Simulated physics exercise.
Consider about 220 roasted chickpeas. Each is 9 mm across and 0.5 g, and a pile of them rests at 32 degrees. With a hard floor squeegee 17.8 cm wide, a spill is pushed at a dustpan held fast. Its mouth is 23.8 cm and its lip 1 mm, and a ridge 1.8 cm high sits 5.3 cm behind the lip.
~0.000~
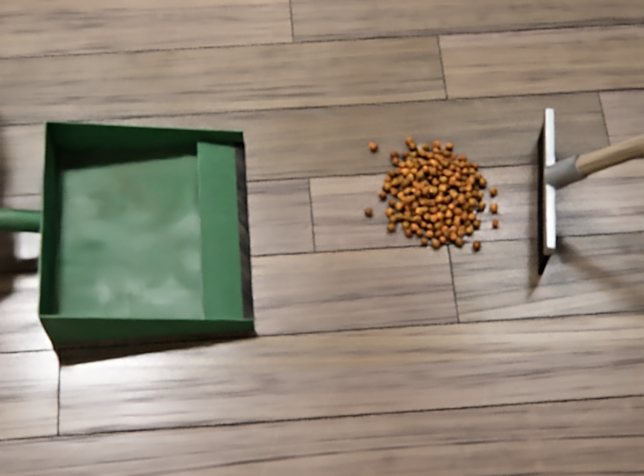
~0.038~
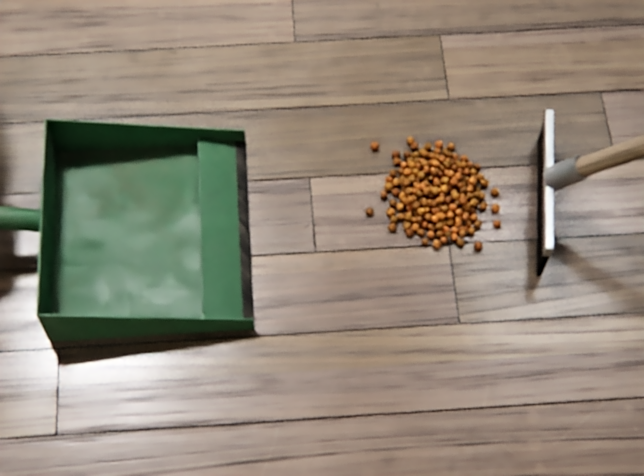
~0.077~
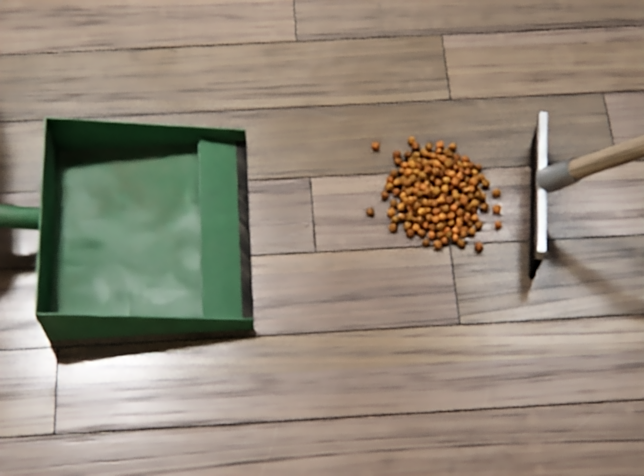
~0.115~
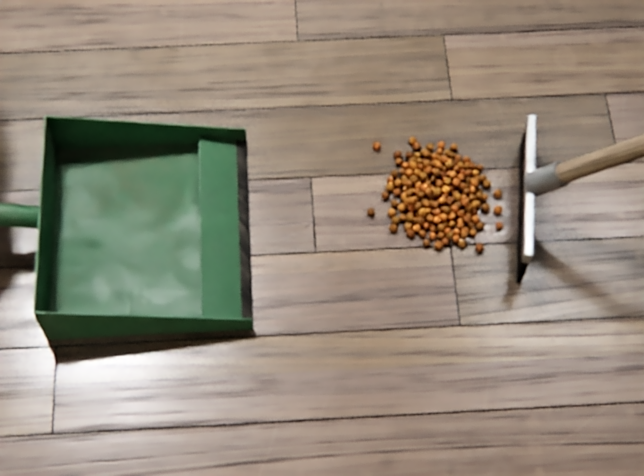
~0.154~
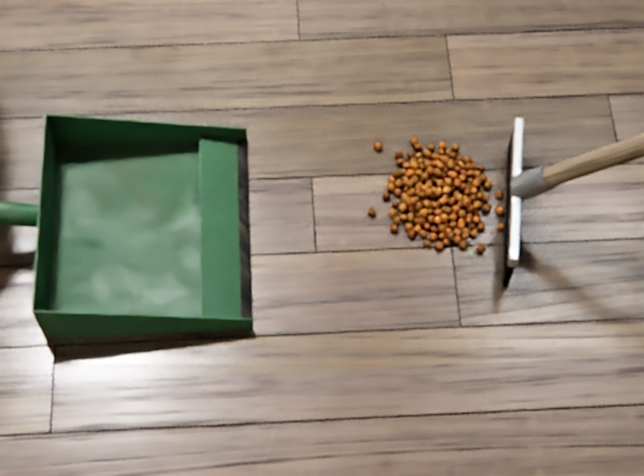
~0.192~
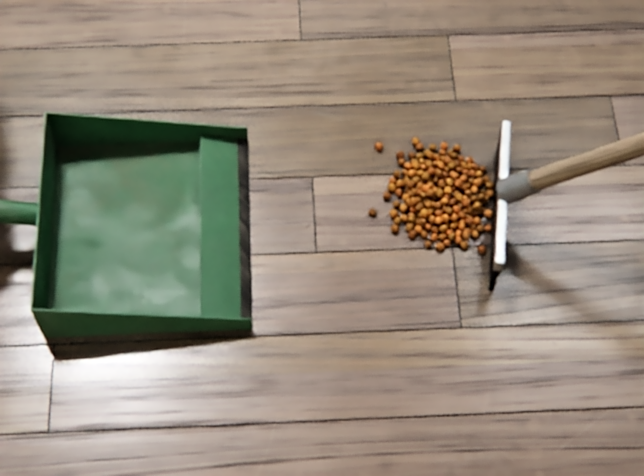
The clip opens on a pile of small, round, orange-brown pieces on a wood-look floor, between a green dustpan at left and a squeegee at right. The squeegee's blade slides left across the short gap and reaches the pile's right edge, while most pieces and the dustpan stay put.
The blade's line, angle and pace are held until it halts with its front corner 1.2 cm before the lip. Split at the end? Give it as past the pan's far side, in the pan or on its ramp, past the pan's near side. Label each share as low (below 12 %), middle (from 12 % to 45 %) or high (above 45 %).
Far side - low; pan - middle; near side - low.
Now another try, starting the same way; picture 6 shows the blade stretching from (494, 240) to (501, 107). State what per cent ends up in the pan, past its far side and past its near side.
Pan 30 % / far 35 % / near 0 %.
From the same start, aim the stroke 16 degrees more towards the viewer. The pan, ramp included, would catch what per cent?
It comes to roughly 0 in a hundred.
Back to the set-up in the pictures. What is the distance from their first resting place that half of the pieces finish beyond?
Around 20 centimetres.
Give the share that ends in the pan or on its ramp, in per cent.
About 20 per cent.
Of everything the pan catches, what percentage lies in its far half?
Something like 30 in a hundred.
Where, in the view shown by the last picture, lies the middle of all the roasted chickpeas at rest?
My guess is close to (262, 206).
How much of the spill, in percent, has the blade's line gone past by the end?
About 30 percent.
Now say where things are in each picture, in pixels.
In the first picture, blade from (549, 250) to (548, 117), moved 0.0 cm, 0 of the pieces shifted so far; middle of the pieces at (436, 191); pan at (134, 239).
In the second picture, blade from (548, 251) to (548, 118), moved 0.3 cm, 0 of the pieces shifted so far; middle of the pieces at (437, 191).
In the third picture, blade from (540, 254) to (542, 120), moved 1.3 cm, 0 of the pieces shifted so far; middle of the pieces at (438, 192).
In the fourth picture, blade from (527, 258) to (530, 123), moved 2.8 cm, 0 of the pieces shifted so far; middle of the pieces at (439, 192).
In the fifth picture, blade from (513, 262) to (517, 127), moved 4.5 cm, 0 of the pieces shifted so far; middle of the pieces at (441, 193).
In the sixth picture, blade from (499, 265) to (505, 130), moved 6.2 cm, 5 of the pieces shifted so far; middle of the pieces at (442, 193); pan at (133, 235). Its pace works out near 0.44 m/s, heading 9 degrees towards the viewer's side.
After 0.47 s, middle of the blade 15 cm from the lip; 0 % over the lip, far side 5 %, near side 0 %.
After 0.66 s, middle of the blade 7 cm from the lip; 0 % over the lip, far side 5 %, near side 0 %.
Then, at 0.97 s, middle of the blade 3 cm from the lip; 20 % over the lip, far side 5 %, near side 0 %.
In the end, at 1.3 s, far side 5 %, pan 20 %, near side 0 %, in front of the lip or behind the blade 75 %.
